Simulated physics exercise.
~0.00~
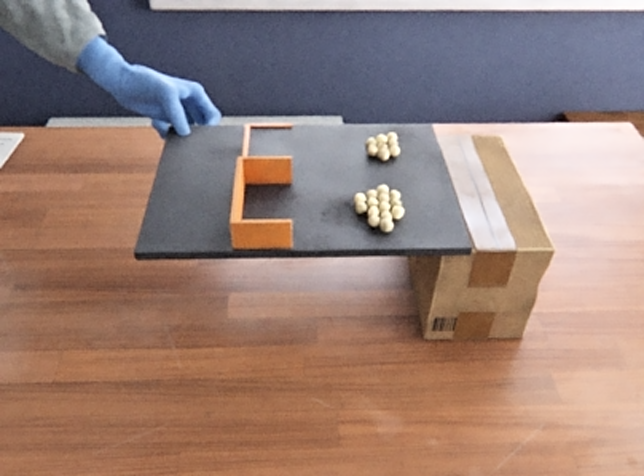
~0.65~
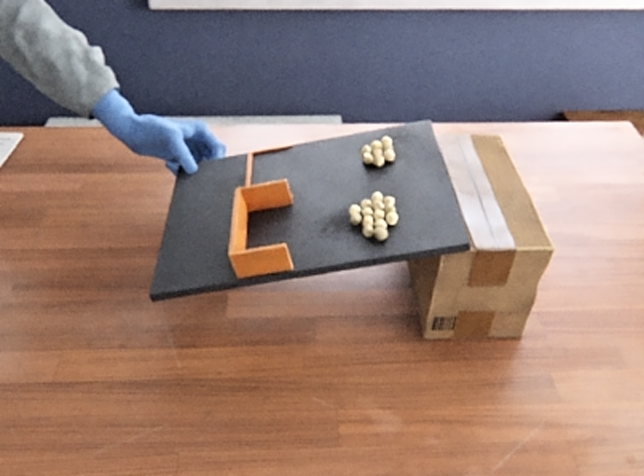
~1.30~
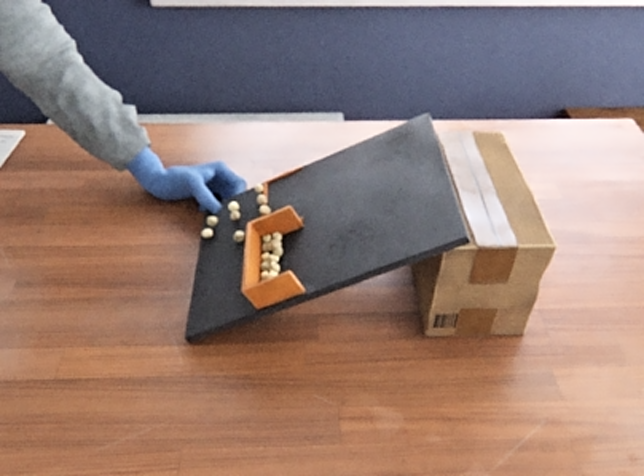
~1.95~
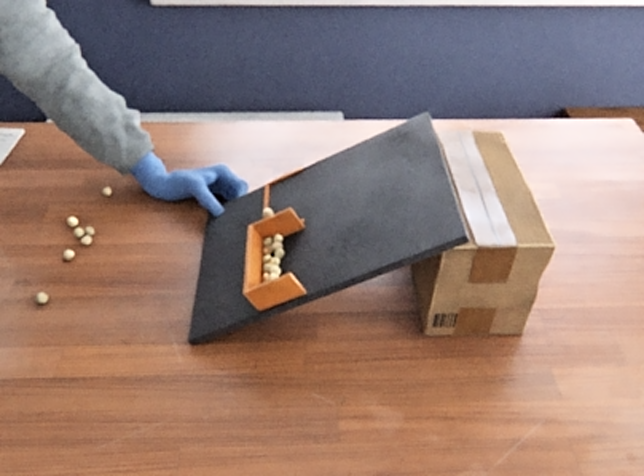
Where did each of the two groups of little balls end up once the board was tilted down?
The nearer group was stopped by its orange fence and stayed on the board, while most of the farther group went past its orange strip and ended up on the table to the left.
